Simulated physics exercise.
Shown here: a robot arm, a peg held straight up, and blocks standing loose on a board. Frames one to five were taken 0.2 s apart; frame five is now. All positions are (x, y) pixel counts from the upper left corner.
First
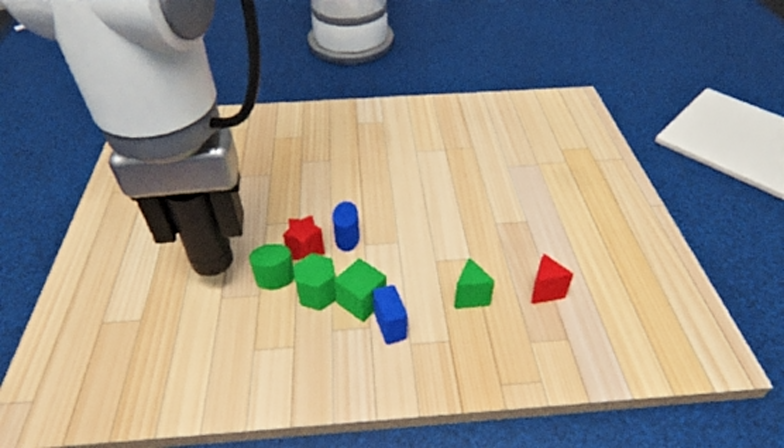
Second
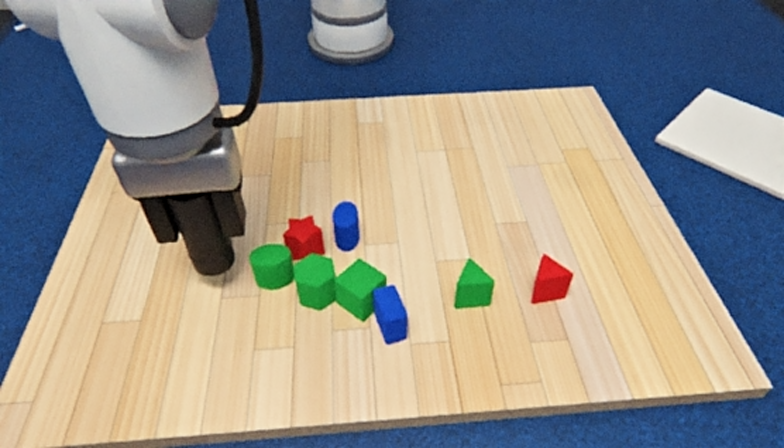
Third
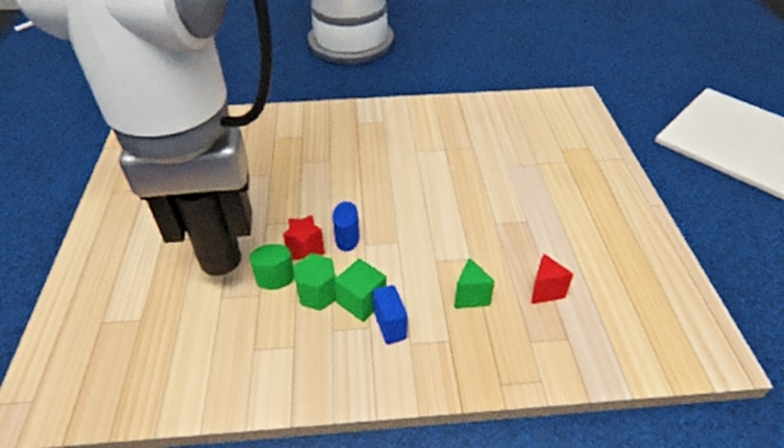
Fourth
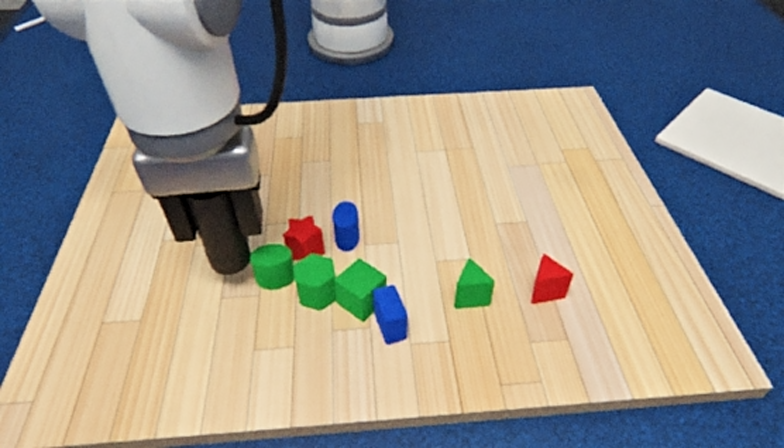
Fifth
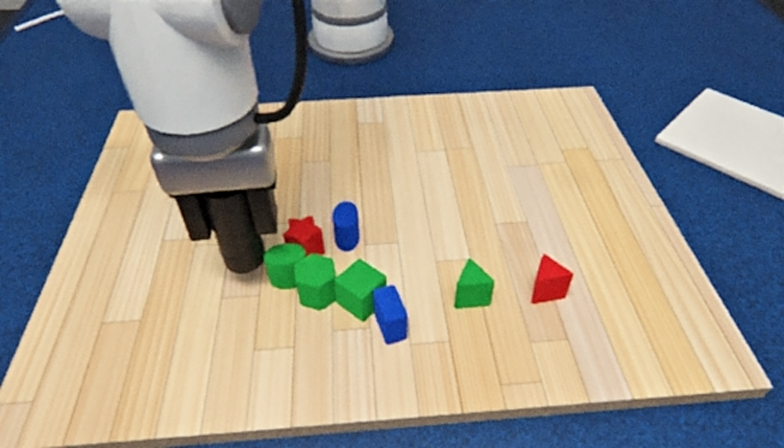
A robot arm holding a dark upright peg moved slowly to the right across a wooden board and nudged a green round block slightly toward the green six-sided one, while the other blocks stayed still.
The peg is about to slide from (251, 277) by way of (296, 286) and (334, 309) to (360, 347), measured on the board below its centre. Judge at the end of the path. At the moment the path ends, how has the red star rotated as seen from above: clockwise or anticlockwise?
The block spins anticlockwise.
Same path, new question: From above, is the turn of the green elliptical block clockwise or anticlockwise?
My prediction: CCW.
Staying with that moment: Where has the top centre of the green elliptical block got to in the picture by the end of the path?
(330, 243)
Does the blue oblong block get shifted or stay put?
Once the path ends, it is somewhere new.
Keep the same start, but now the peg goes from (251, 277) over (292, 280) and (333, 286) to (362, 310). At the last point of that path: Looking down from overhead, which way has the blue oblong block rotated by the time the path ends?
It ends up turned clockwise.
The first path, step by step. One third of the way, peg (295, 269); green elliptical block (327, 245), turned 75° anticlockwise; red star (306, 223), turned 30° anticlockwise; green six-sided block (351, 267), turned 75° clockwise; green square block (383, 289), turned 15° anticlockwise; blue oblong block (409, 313), turned 35° clockwise.
Two thirds of the way, peg (333, 293); green elliptical block (330, 243), turned 85° anticlockwise; red star (306, 223), turned 30° anticlockwise; green six-sided block (369, 267), turned 50° clockwise; green square block (398, 288); blue oblong block (414, 317), turned 50° clockwise.
At the end, peg (358, 330); green elliptical block (330, 243), turned 85° anticlockwise; red star (306, 223), turned 30° anticlockwise; green six-sided block (370, 268), turned 45° clockwise; blue elliptical block still; green square block (402, 289); blue oblong block (416, 317), turned 60° clockwise.
